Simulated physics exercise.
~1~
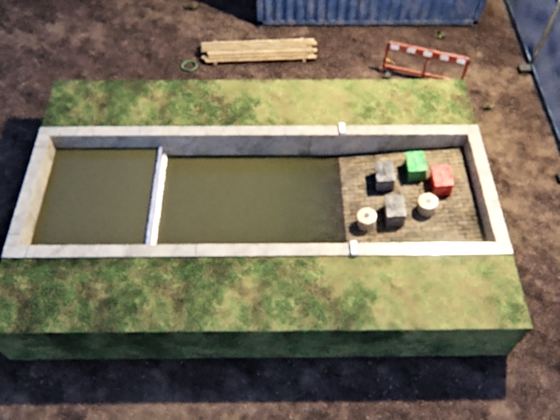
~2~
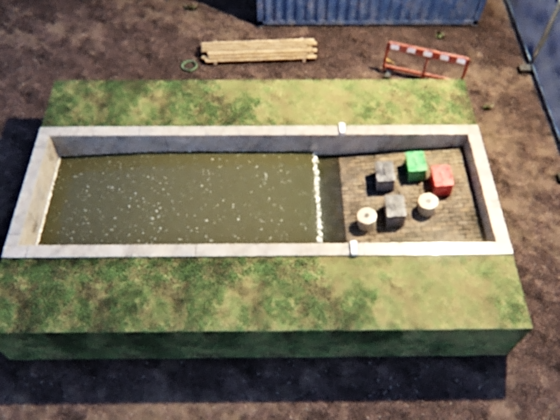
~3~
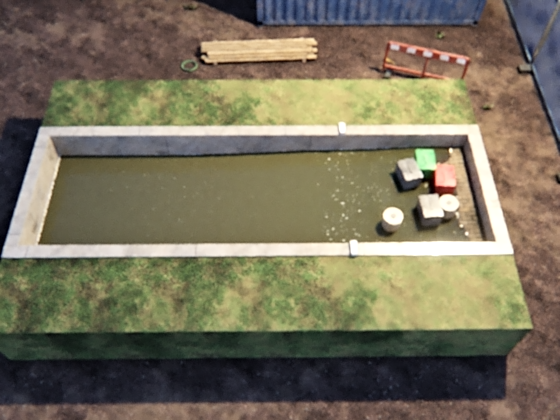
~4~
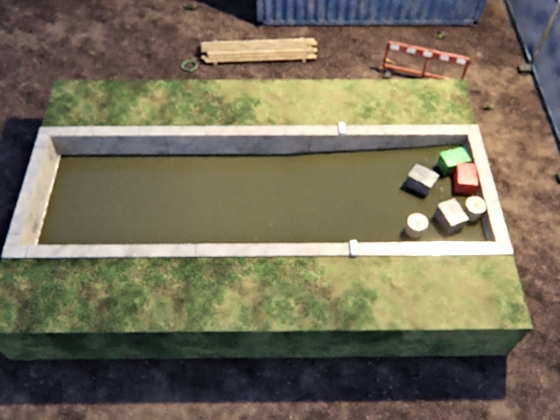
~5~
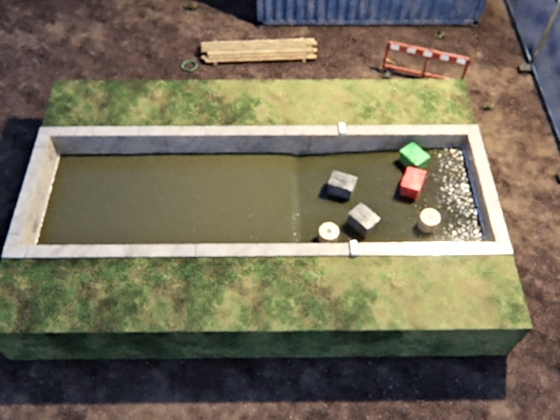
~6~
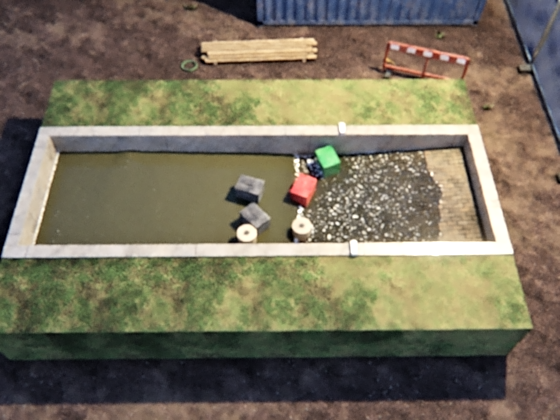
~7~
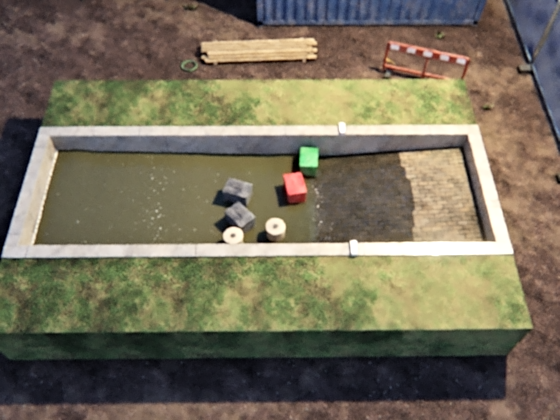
Water surging up a concrete ramp, lifting four chests and two tubs rightward, then drawing back and leaving them farther left.
